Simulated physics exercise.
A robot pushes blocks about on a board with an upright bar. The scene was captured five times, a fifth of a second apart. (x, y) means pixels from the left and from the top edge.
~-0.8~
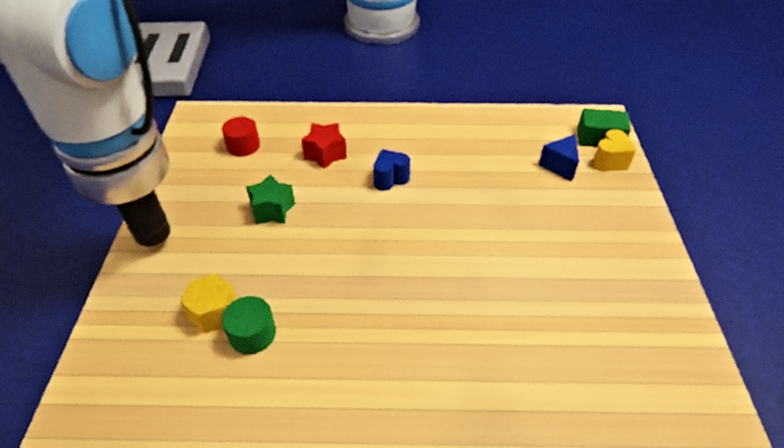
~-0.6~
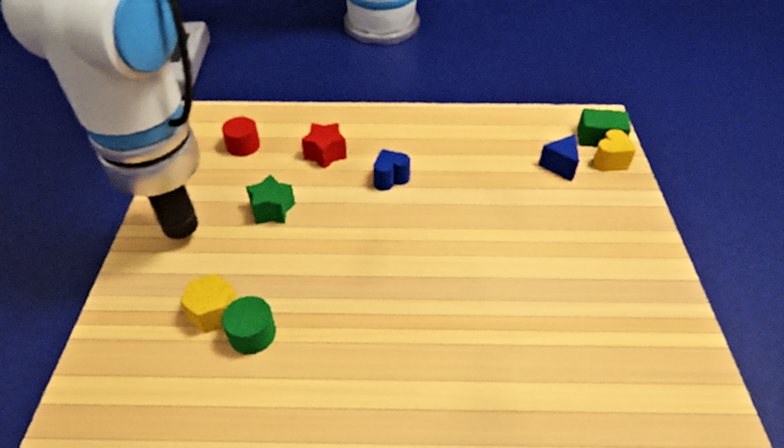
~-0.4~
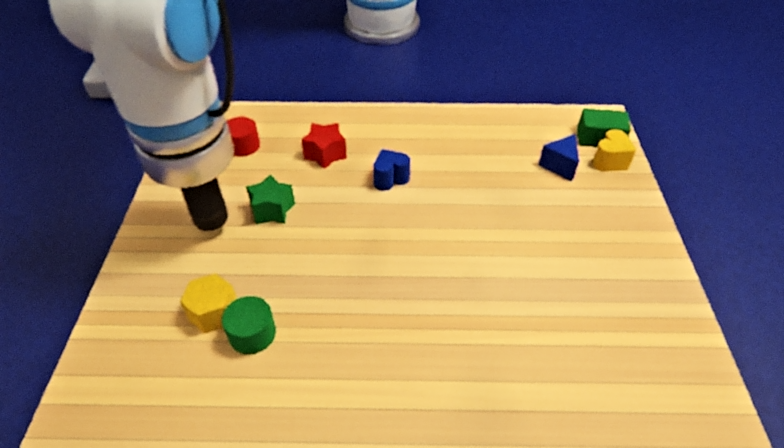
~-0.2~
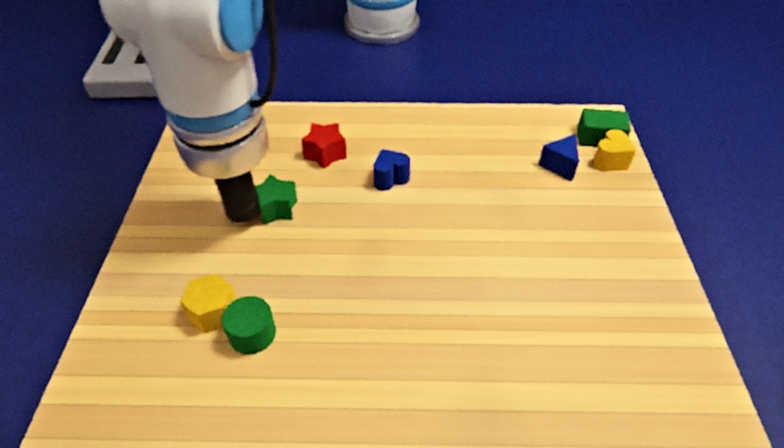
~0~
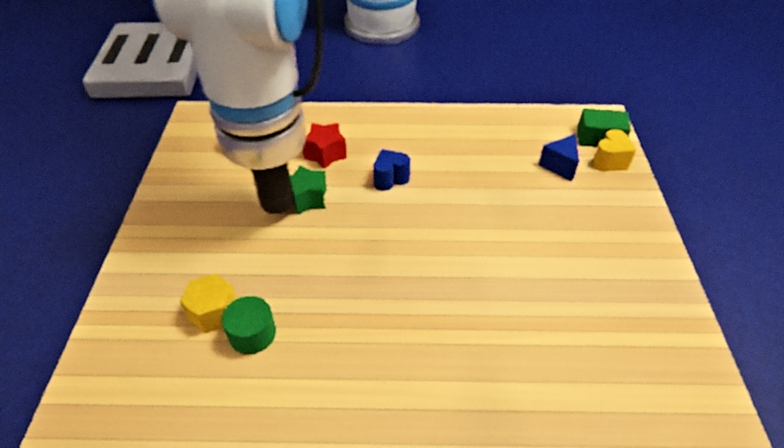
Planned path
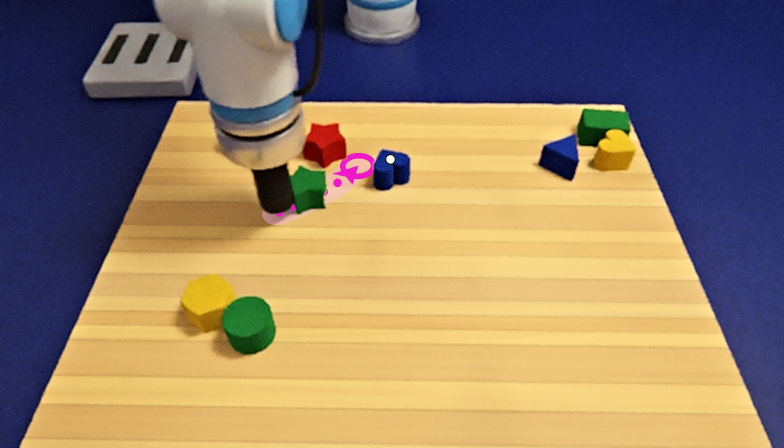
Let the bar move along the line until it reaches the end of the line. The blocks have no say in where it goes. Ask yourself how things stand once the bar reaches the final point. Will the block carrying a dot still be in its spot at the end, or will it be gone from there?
Once the path ends, it is somewhere new.
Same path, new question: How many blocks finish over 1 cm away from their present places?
It looks like two blocks will be pushed more than about 1 cm.
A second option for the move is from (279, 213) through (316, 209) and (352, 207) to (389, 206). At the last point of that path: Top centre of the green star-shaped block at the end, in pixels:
My best guess is (347, 164).
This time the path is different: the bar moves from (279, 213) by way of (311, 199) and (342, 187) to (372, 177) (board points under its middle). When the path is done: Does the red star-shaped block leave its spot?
No, I don't think so.
Drawn move, from (279, 213) through (310, 199) and (337, 183) to (358, 166); the dot is on the blue heart block.
On the path given first. One third of the way, bar at (309, 189); green star-shaped block at (336, 166).
Two thirds of the way, bar at (336, 173); green star-shaped block at (365, 153), turned 15° clockwise; blue heart block at (397, 158).
At the end, bar at (358, 156); green star-shaped block at (388, 144), turned 30° clockwise; red star-shaped block still; blue heart block at (416, 155), turned 15° clockwise.
